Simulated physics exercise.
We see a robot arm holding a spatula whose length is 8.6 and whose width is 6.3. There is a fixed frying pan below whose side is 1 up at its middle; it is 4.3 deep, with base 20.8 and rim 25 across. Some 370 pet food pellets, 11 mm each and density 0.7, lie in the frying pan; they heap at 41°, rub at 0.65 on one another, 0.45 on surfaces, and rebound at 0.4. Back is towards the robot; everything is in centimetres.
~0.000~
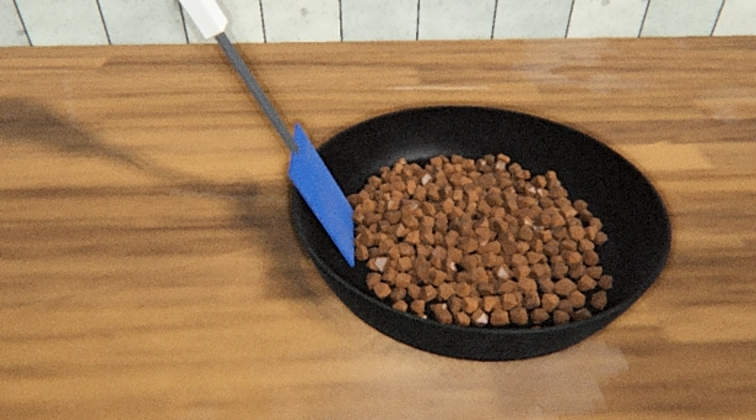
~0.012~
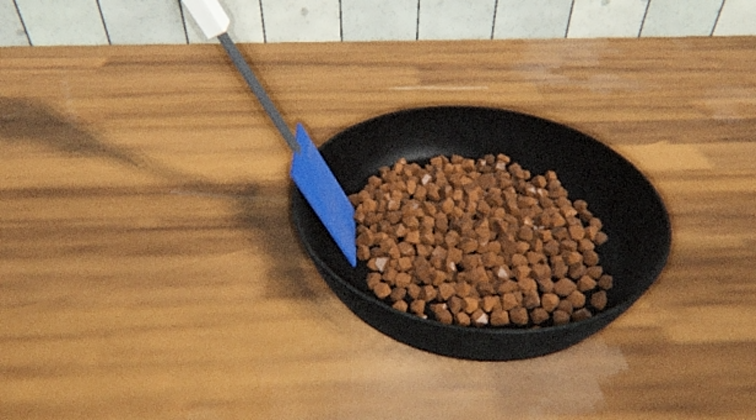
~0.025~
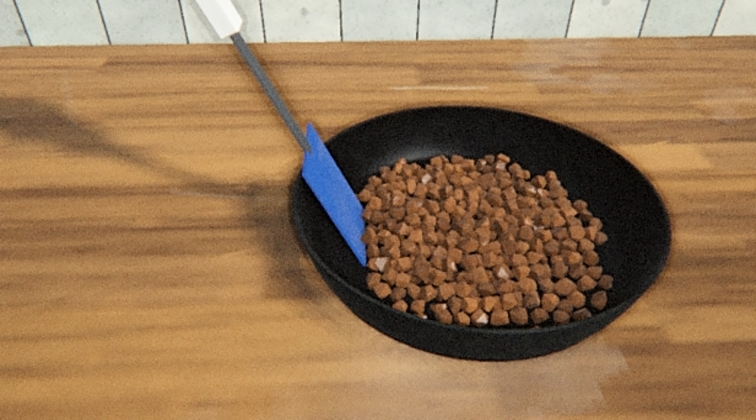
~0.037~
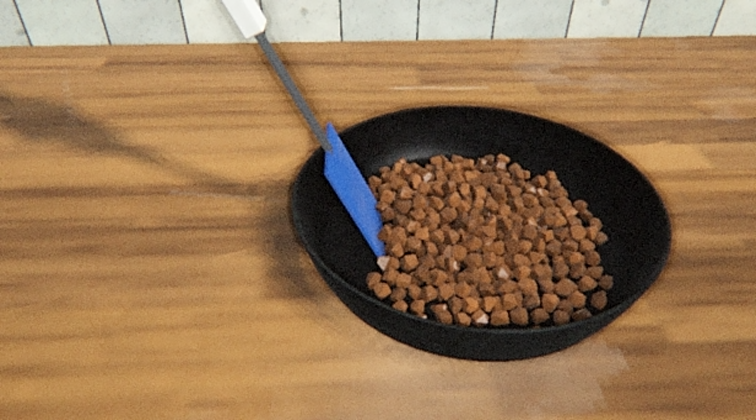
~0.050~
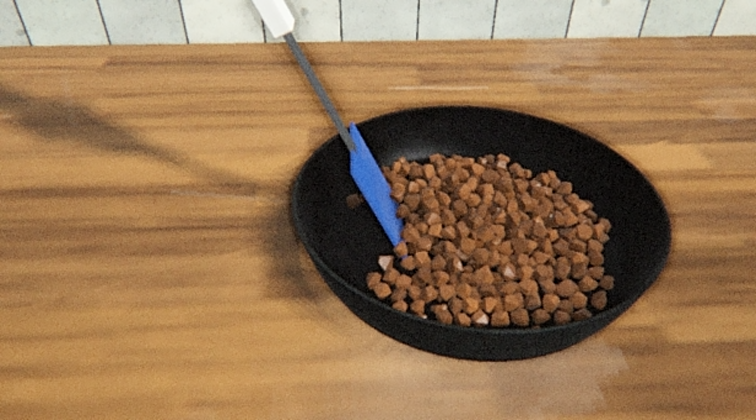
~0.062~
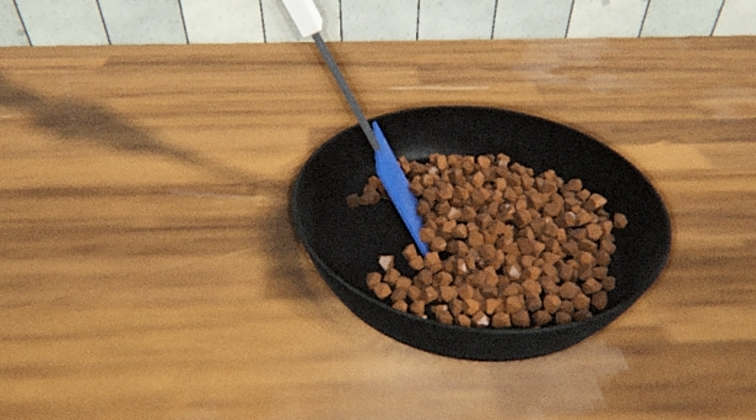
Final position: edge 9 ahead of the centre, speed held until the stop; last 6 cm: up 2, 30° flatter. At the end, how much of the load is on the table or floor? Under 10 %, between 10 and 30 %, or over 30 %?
Between 10 and 30 %.
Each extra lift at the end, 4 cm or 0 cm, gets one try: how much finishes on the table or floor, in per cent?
Try one gives about 15 in a hundred, try two about 10 in a hundred.
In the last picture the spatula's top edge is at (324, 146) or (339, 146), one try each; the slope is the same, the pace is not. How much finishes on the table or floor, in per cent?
Roughly 0 and 5 percent.
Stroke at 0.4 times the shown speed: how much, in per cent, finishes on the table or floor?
Near 0 in a hundred.
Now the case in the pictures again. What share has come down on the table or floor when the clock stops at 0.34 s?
Roughly 10 per cent.
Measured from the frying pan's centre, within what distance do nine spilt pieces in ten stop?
Roughly 35 cm.
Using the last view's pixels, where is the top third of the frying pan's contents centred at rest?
I'd put it close to (592, 217).
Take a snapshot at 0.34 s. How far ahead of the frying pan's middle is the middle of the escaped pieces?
The distance is about 20 cm.
By 0.09 s, sloping 65°, highest piece 6 above the table; 373 in the frying pan.
By 0.12 s, sloping 57°, highest piece 6 above the table; 373 in the frying pan.
By 0.34 s, sloping 35°, highest piece 8 above the table; 314 in the frying pan, 44 on the table or floor, 15 on the blade or in flight.
By 1.39 s, sloping 35°, highest piece 4 above the table; 312 in the frying pan, 61 on the table or floor.
Final count, 312 in the frying pan, 61 on the table or floor. That is 16 % on the table or floor.
